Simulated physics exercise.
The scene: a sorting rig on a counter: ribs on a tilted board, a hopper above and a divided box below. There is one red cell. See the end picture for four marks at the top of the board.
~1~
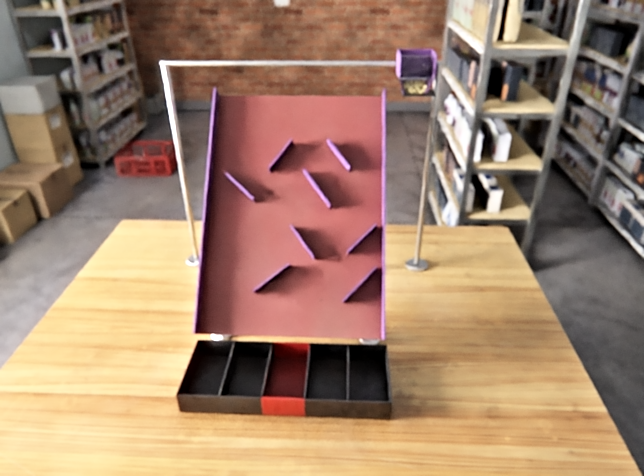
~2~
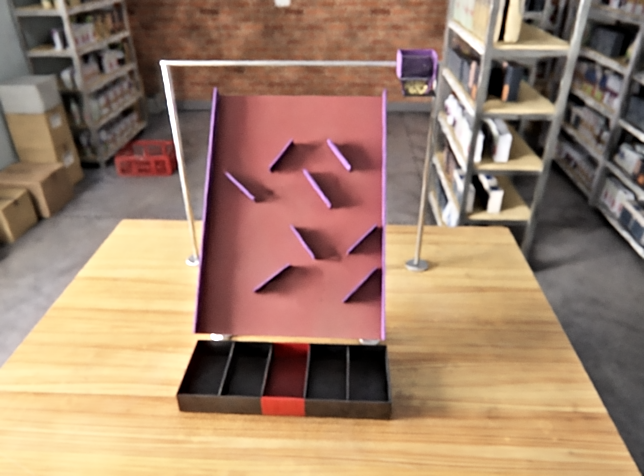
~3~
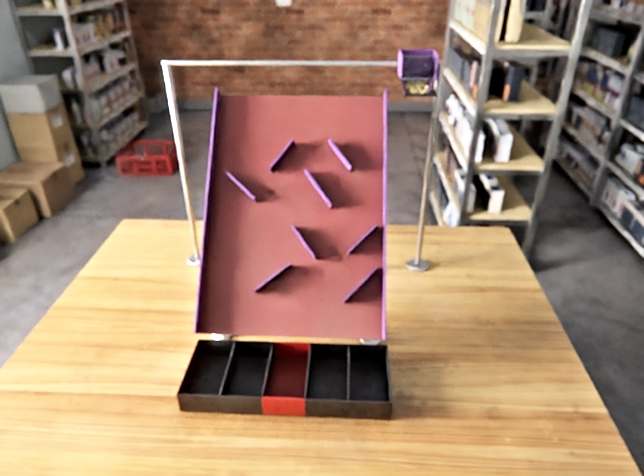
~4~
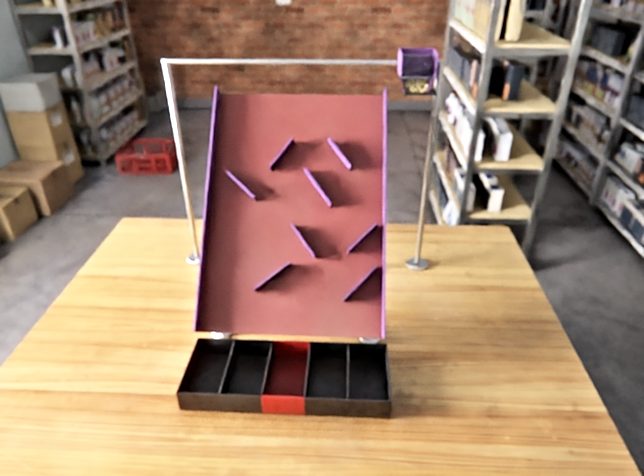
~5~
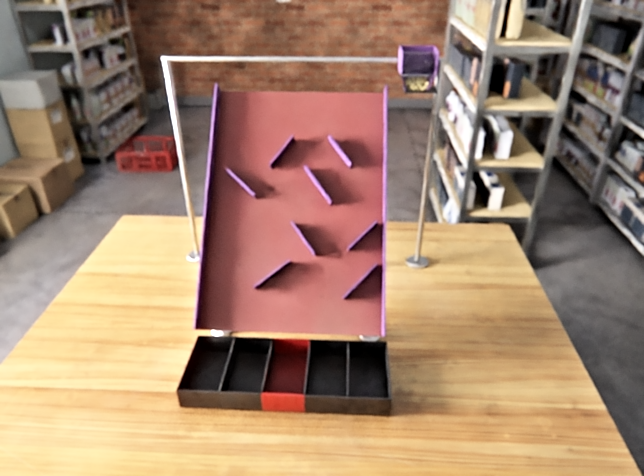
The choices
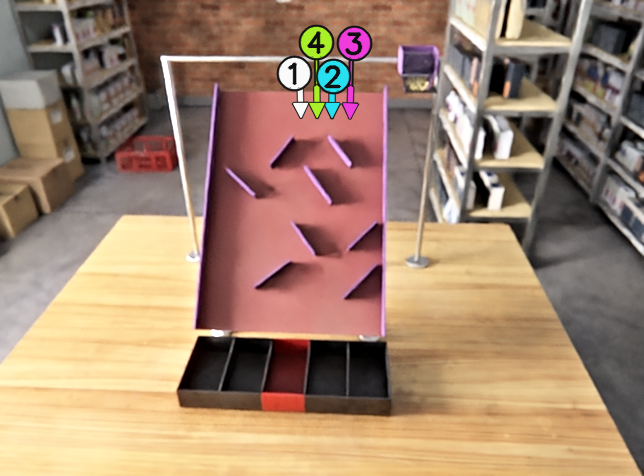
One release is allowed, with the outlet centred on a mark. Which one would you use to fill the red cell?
Best: 3.
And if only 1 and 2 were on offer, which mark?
It is 2.
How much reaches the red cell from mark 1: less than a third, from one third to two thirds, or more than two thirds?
It is less than a third.
On the marked copy, mark 1 meets the board at (300, 112); mark 2 meets the board at (332, 112); mark 3 meets the board at (350, 113); mark 4 meets the board at (317, 112).
With 1, about a tenth in the red cell, the larger part in other cells.
With 2, roughly a third in the red cell, roughly two thirds in other cells.
With 3, roughly two thirds in the red cell, roughly a third in other cells.
With 4, roughly a quarter in the red cell, roughly two thirds in other cells, just a few outside the box.
